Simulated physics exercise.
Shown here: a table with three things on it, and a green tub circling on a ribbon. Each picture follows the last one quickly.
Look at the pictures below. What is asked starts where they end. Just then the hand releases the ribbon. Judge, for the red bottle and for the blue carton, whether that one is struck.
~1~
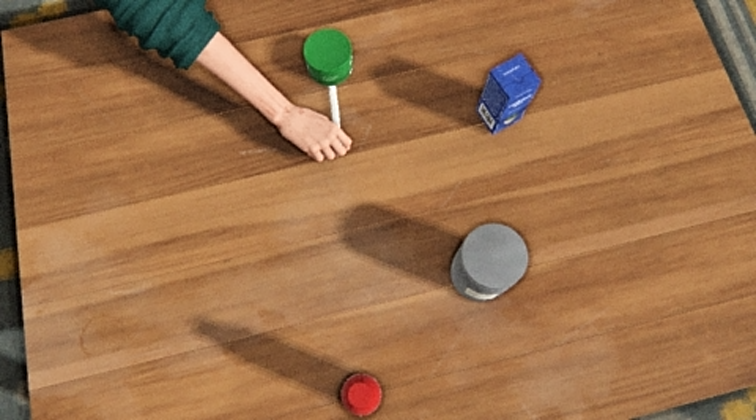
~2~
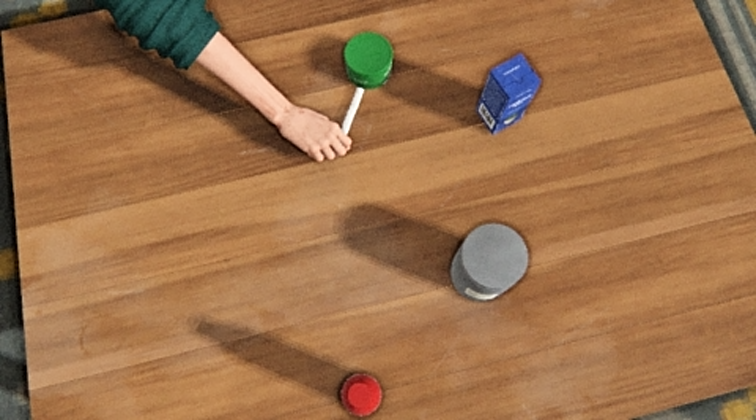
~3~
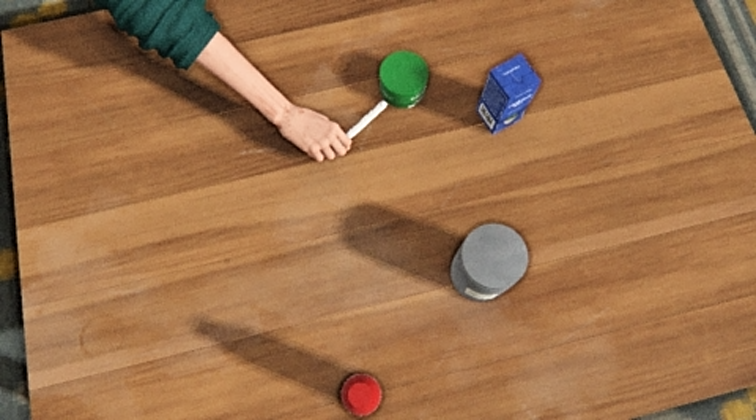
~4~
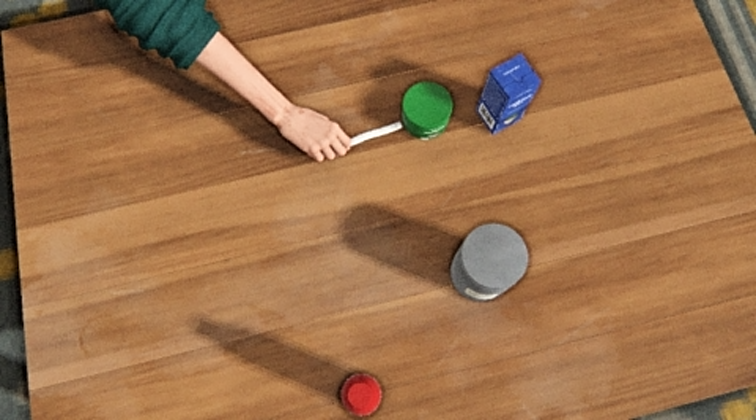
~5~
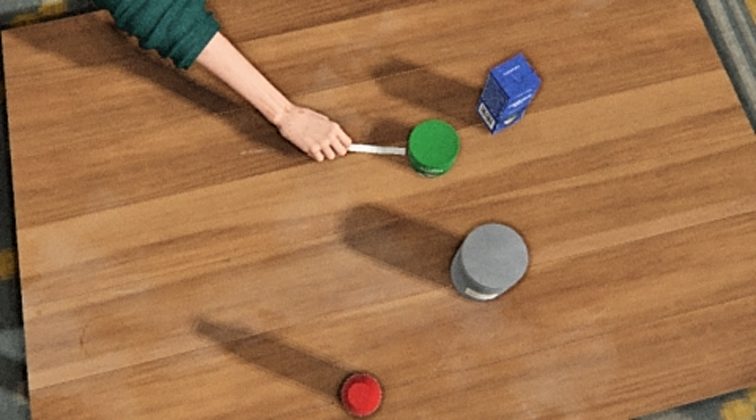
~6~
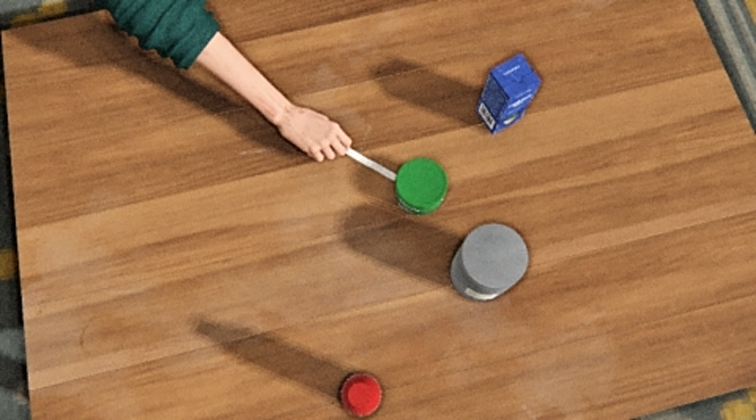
The red bottle is not struck; the blue carton is not struck.
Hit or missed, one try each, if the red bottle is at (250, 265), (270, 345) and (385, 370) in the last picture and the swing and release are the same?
In case one it is avoided, in case two it takes a blow, and in case three it is avoided.
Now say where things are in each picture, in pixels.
The first picture shows green tub (327, 49); red bottle (360, 395); blue carton (516, 75); grey canister (495, 255).
The second picture shows green tub (368, 53).
The third picture shows green tub (404, 72).
The fourth picture shows green tub (427, 104).
The fifth picture shows green tub (434, 143).
The sixth picture shows green tub (422, 182); red bottle (360, 395); blue carton (516, 75); grey canister (495, 255); going round clockwise.
Then, 0.08 s past the final frame, tub near (368, 251).
Then, 0.20 s past the final frame, tub near (295, 335).
When it is over, tub out of view. The red bottle escapes it and the blue carton stays untouched.
